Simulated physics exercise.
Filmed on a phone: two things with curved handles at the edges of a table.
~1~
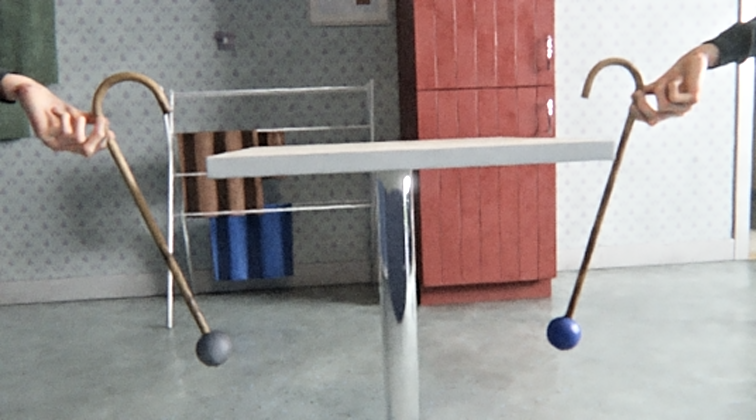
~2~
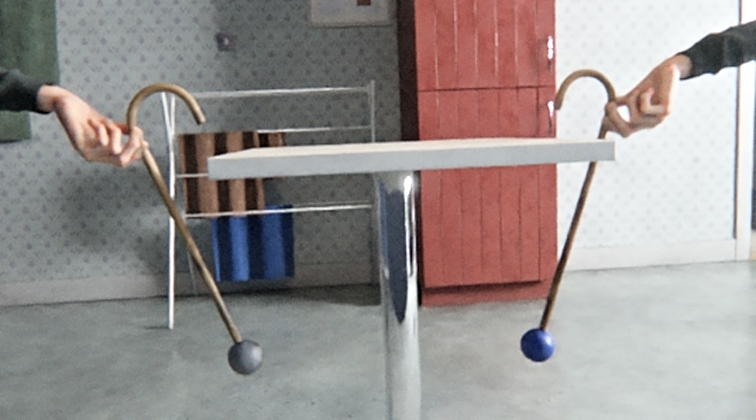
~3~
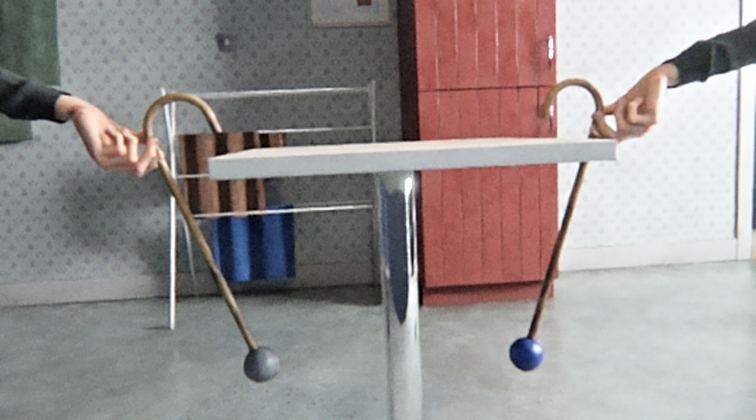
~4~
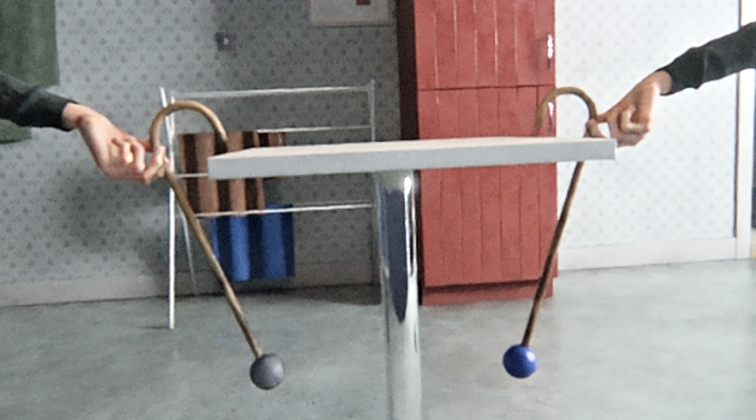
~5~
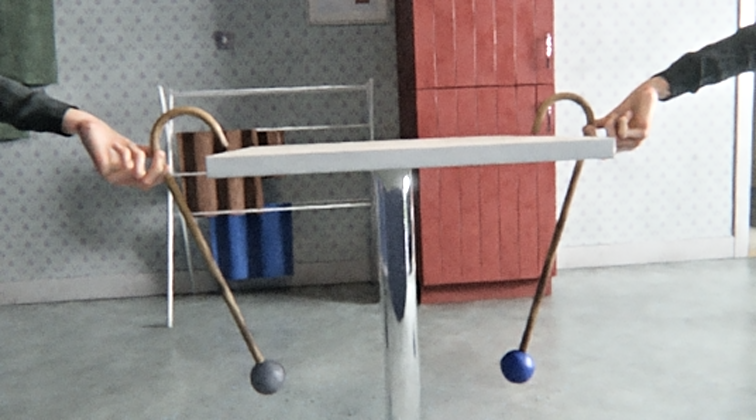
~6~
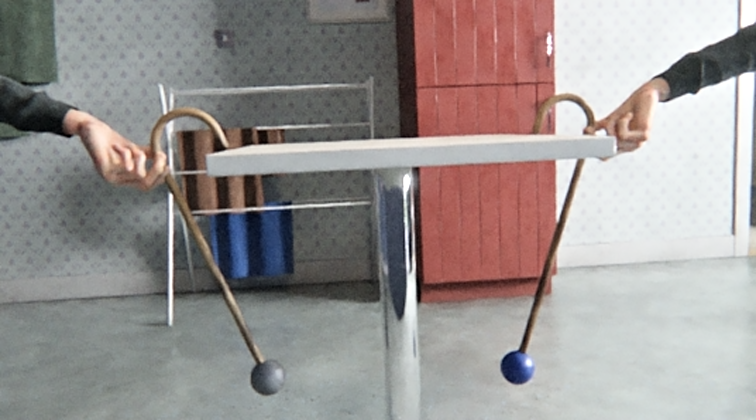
Two hands, one at each side, hold thin rods with curved handles beside a pale table on a shiny metal post, seen from the front in a room with patterned wallpaper. A grey ball tips the left rod and a blue ball the right, with a drying rack and red cupboard behind. The hands move the rods inward and slightly down, hooking the handles over the table's edges, then stay nearly still, still holding them.
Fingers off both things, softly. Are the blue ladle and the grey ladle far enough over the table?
The blue ladle remains in place, the grey ladle drops past the edge.
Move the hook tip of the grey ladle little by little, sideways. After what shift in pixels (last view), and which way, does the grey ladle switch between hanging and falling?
A shift of 8 pixels, going right.
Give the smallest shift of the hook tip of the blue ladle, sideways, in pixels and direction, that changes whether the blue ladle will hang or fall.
Some 8 pixels, right.
Then, 0.34 s on from there, blue ladle at rest near (537, 241); grey ladle on its way down near (229, 397).
Then, 0.52 s on from there, blue ladle at rest near (538, 241); grey ladle on its way down.
In the end, the blue ladle stays hooked on the edge, near (537, 241); the grey ladle falls to the floor.
